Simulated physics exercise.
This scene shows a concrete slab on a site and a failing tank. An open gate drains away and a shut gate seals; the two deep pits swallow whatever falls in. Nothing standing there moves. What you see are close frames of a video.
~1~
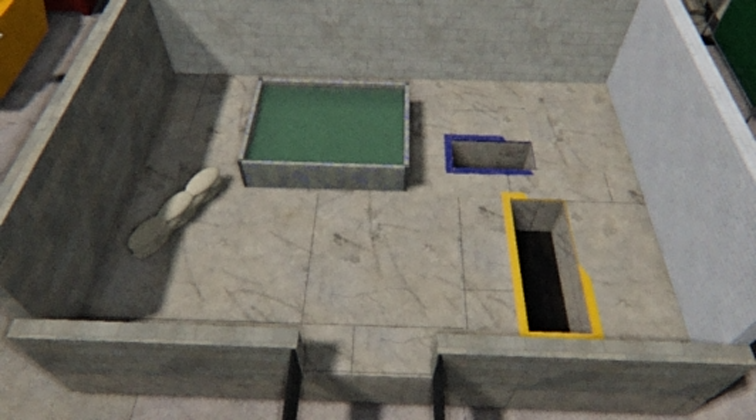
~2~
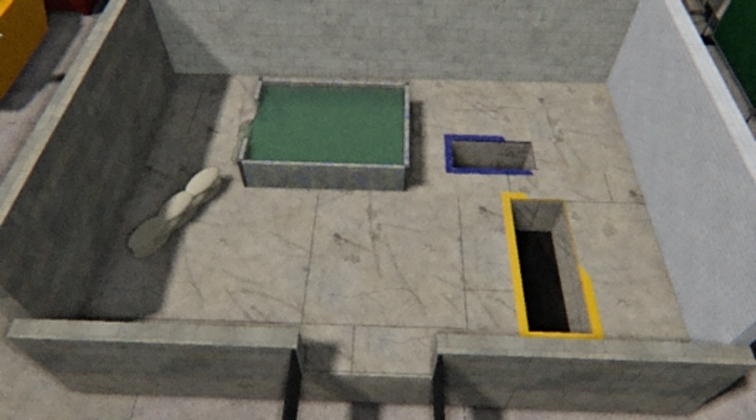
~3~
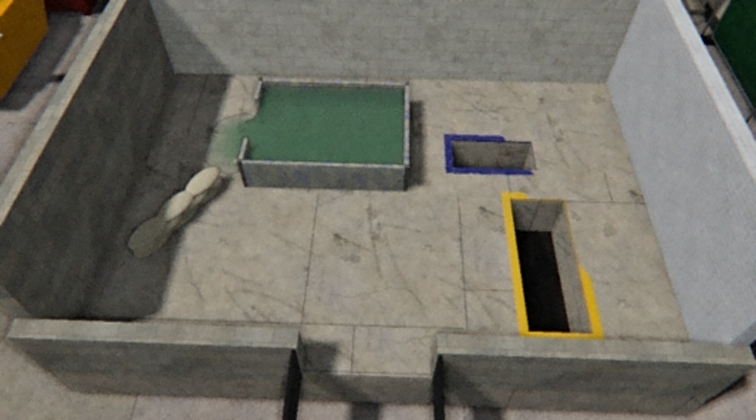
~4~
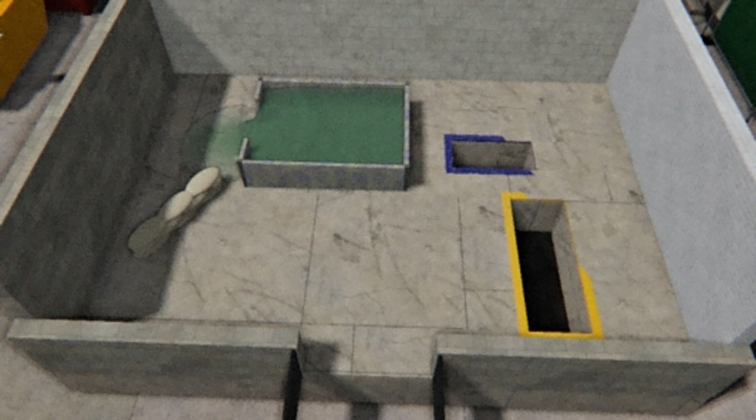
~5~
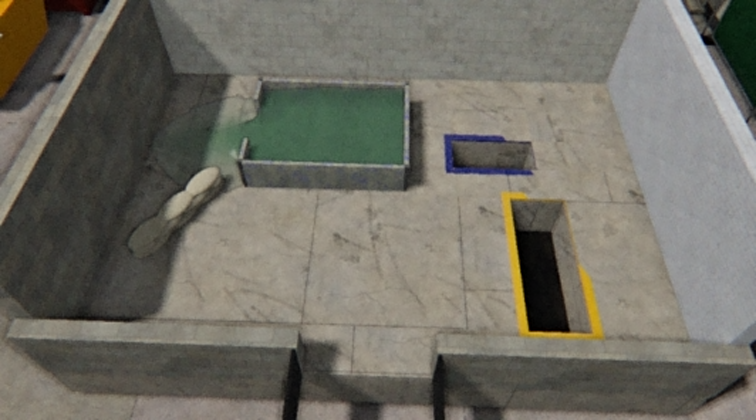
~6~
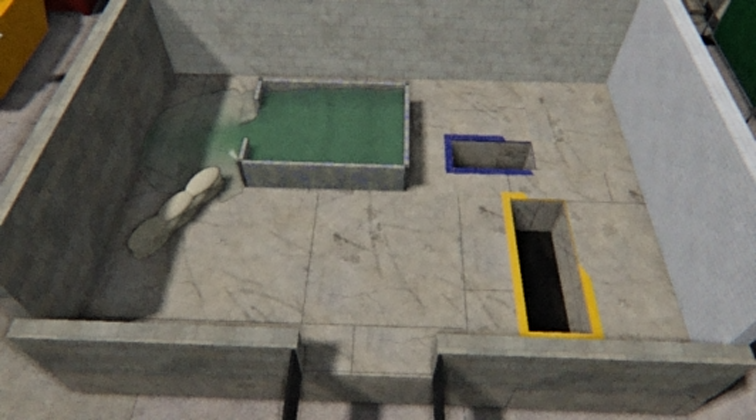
Walled concrete slab with two openings, a raised tank's left side breaking open and green water spreading left across the floor.
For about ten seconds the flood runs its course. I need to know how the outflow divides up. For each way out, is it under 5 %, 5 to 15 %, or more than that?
As I see it, I'd say the gate drains very little - not reaching five per cent, I'd say the blue pit drains very little - not reaching five per cent, I'd say the yellow pit drains very little - not reaching five per cent.
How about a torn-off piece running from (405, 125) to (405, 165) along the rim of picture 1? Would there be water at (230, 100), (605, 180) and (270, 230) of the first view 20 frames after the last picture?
The first would be still unwetted, the second drenched and the third still unwetted.
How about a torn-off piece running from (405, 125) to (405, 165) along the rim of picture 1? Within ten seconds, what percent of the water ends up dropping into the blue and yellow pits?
Blue: 30 percent; yellow: 30 percent.
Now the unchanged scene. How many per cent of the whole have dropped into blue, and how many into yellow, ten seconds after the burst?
In order, near 2 and 2 in a hundred.
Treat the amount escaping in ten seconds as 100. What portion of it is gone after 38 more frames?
Approximately 5 %.
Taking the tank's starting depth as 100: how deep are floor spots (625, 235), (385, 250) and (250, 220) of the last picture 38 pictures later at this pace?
Approx. values, in order: 0 %, 4 %, 2 %.
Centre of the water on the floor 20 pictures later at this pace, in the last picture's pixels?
About (259, 154).
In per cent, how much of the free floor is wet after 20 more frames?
My estimate is roughly 25 percent.
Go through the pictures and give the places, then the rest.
The first frame shows still water in the tank at (329, 124).
In the second frame, the front is at a hidden place, out from the gap at (257, 134).
In the third frame, the front is at (211, 157), out from the gap at (257, 136).
In the fourth frame, the front is at (186, 146), out from the gap at (257, 136).
In the fifth frame, the front is at (162, 133), out from the gap at (257, 135).
In the sixth frame, the front is at (139, 164), out from the gap at (257, 135).
A moment on, water covers 10 % of the floor; the gate 0 %, the blue pit 0 %, the yellow pit 0 %.
Next, water covers 15 % of the floor; the gate 0 %, the blue pit 0 %, the yellow pit 0 %.
Then, water covers 25 % of the floor; the gate 0 %, the blue pit 0 %, the yellow pit 0 %.
Later, water covers 60 % of the floor; the gate 0 %, the blue pit 0 %, the yellow pit 0 %.
In the end, water covers 90 % of the floor; the gate 1 %, the blue pit 2 %, the yellow pit 3 %.
